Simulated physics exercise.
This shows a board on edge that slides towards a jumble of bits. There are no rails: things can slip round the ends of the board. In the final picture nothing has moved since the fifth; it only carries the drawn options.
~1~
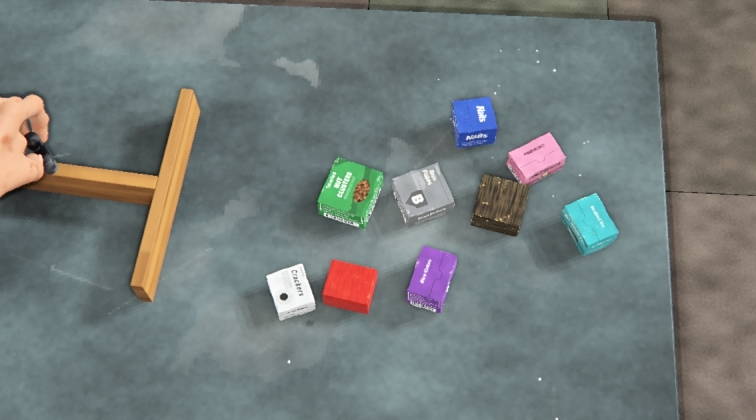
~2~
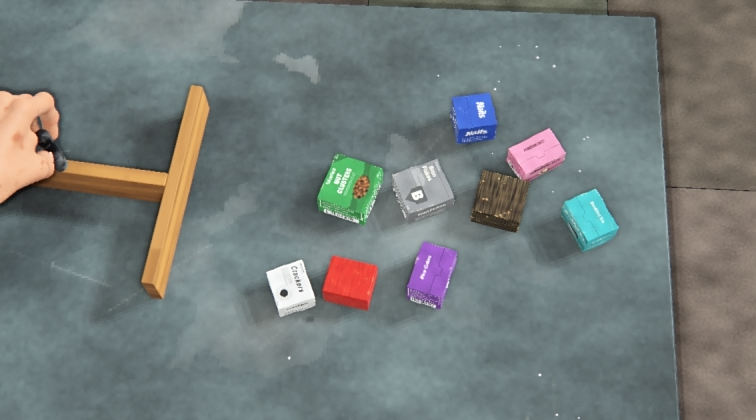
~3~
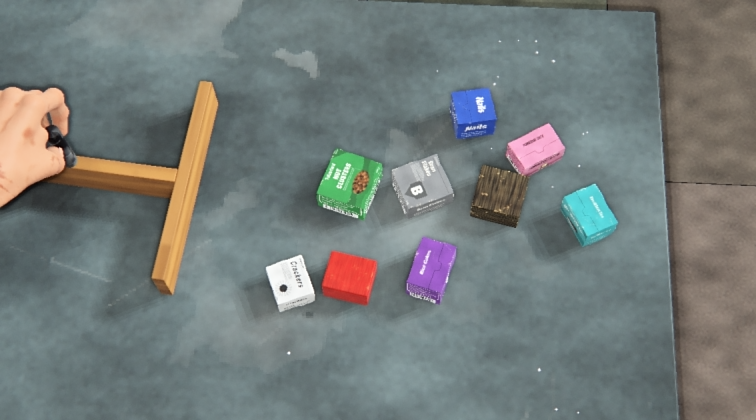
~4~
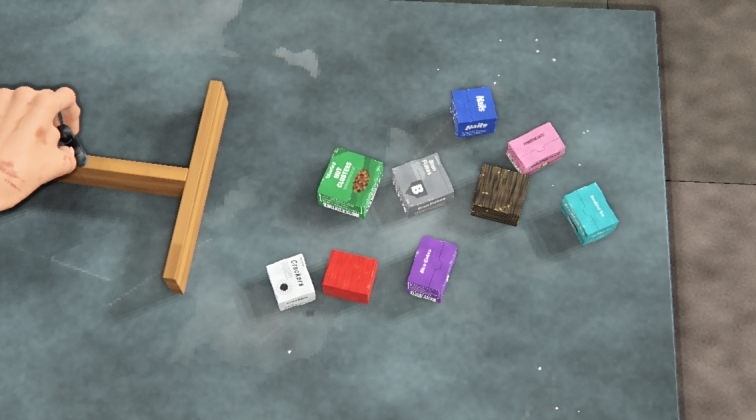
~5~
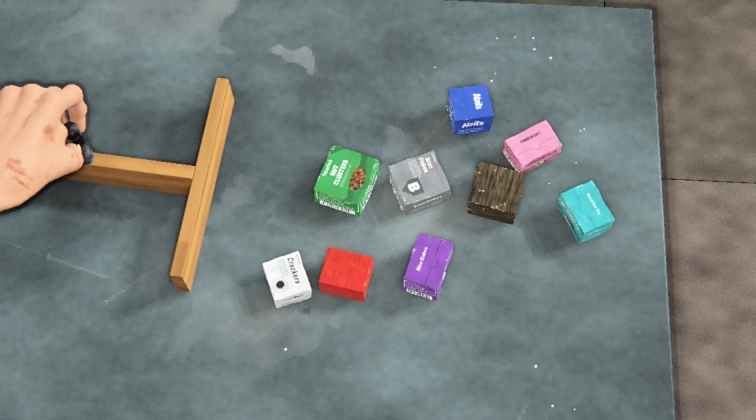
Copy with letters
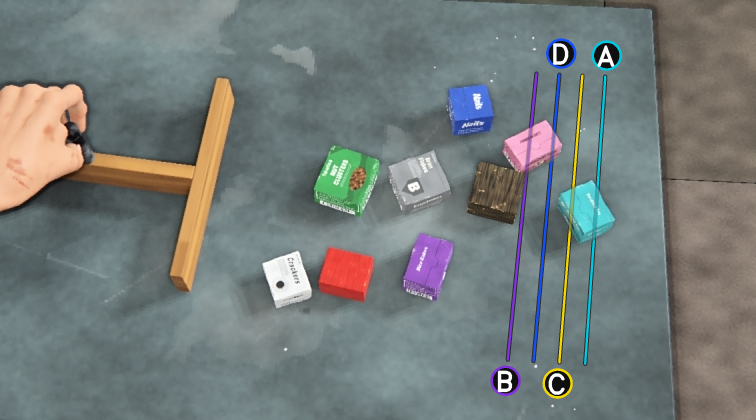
On a worn blue-grey surface, a hand at the left grips a T-shaped wooden pusher beside a loose scatter of small coloured boxes and packets. The hand slides the upright board a short way right, narrowing the gap to the green and white packets, while the pieces stay apparently undisturbed and untouched.
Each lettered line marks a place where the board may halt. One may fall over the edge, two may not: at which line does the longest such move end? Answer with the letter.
Stop at B.
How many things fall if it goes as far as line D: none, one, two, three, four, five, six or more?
Two.
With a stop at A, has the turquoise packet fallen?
Yes.
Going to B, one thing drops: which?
The turquoise packet.
On the marked copy, A at (596, 212); B at (523, 209); C at (572, 211); D at (547, 210).
With B. Early on, board (316, 179); white packet (327, 286); red block (371, 277).
Further on, board (433, 184); turquoise packet (608, 215); black block (566, 197).
At the end, board (522, 189); turquoise packet over the edge; black block (653, 206); one fallen.
As for the rest, A drops four; C drops three; D drops two.
